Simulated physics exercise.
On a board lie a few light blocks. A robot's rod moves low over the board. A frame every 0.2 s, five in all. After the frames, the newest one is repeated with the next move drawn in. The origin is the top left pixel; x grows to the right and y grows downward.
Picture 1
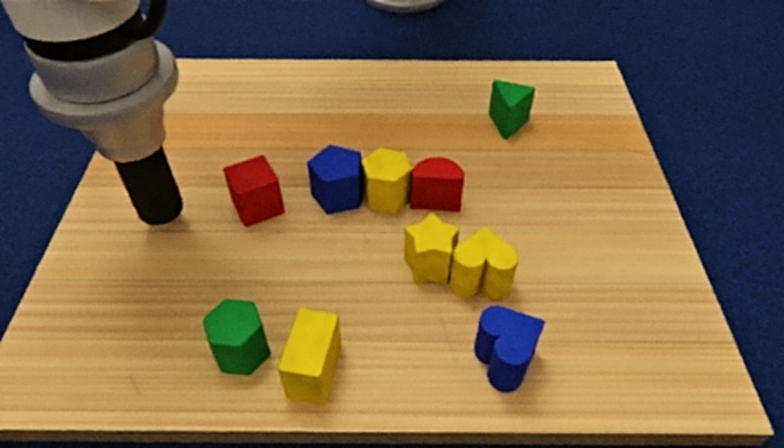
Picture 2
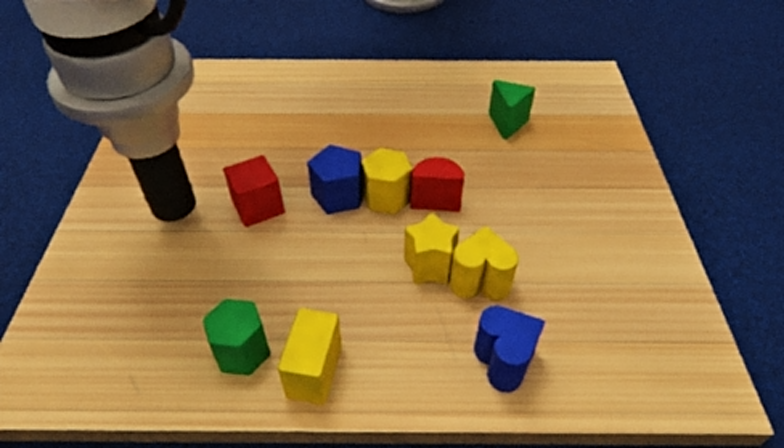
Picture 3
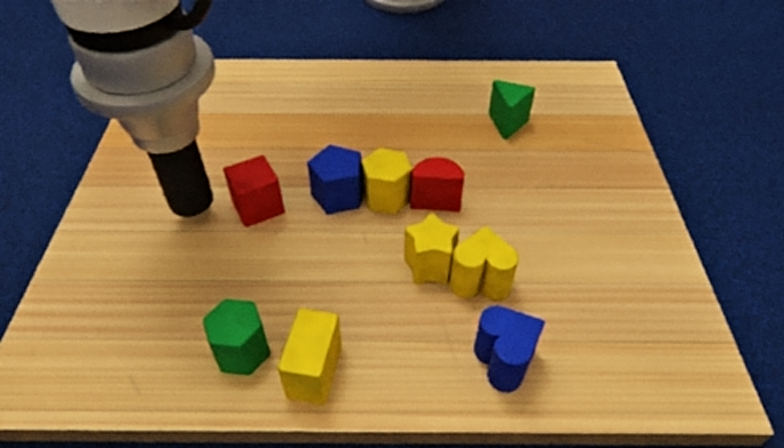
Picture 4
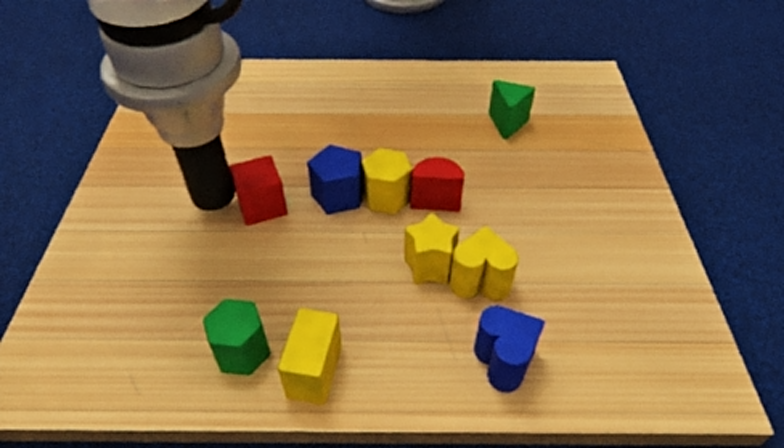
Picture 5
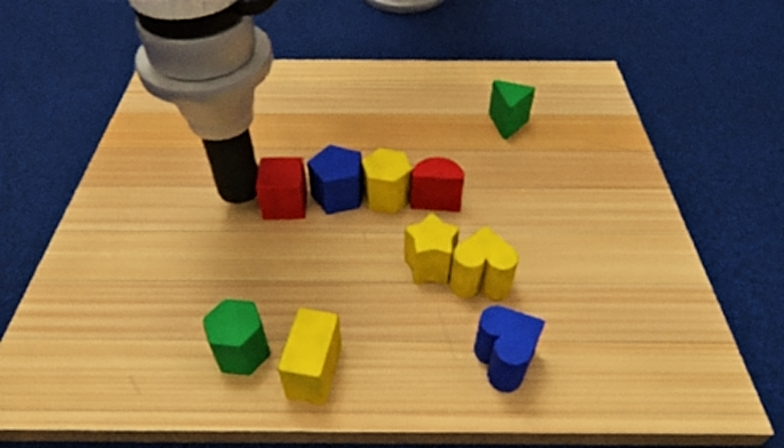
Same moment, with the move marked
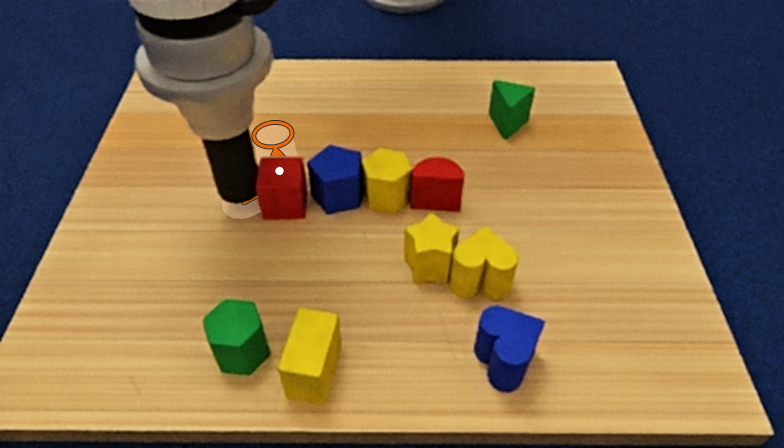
A robot's dark rod moves right over the board and pushes the red block rightward.
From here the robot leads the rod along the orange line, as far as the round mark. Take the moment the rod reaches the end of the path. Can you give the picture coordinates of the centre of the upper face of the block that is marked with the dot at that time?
Just about (311, 149).
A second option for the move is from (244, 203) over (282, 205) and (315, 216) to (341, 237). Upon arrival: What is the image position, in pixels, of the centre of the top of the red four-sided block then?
About (348, 163).
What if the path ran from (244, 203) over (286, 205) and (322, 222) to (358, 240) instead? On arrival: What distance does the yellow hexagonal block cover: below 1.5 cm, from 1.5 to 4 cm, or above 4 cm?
The displacement of the yellow hexagonal block is 1.5-4 cm.
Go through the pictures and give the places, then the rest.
The first picture shows tip of the rod at (161, 210), middles of tops, red four-sided block at (250, 173), blue pentagon at (336, 162), yellow hexagonal block at (387, 164), red D-shaped block at (439, 168).
The second picture shows rod at (174, 207), nothing pushed.
The third picture shows rod at (192, 202), nothing pushed.
The fourth picture shows rod at (214, 196), red four-sided block at (255, 173).
The fifth picture shows rod at (240, 189), red four-sided block at (280, 171), blue pentagon at (336, 162), yellow hexagonal block at (387, 164), red D-shaped block at (439, 168).
The line goes from (244, 203) over (273, 183) and (277, 157) to (273, 134); the dot is on the red four-sided block.
The first path, step by step. One third of the way, rod at (270, 169); red four-sided block at (309, 153); blue pentagon at (357, 153), turned 25° clockwise; yellow hexagonal block at (403, 167), turned 20° clockwise; red D-shaped block at (450, 171), turned 20° anticlockwise.
Two thirds of the way, rod at (275, 143); red four-sided block at (311, 149); blue pentagon at (358, 152), turned 30° clockwise; yellow hexagonal block at (403, 167), turned 20° clockwise; red D-shaped block at (450, 171), turned 20° anticlockwise.
At the end, rod at (270, 121); red four-sided block at (311, 149); blue pentagon at (358, 152), turned 30° clockwise; yellow hexagonal block at (403, 167), turned 20° clockwise; red D-shaped block at (450, 171), turned 20° anticlockwise.
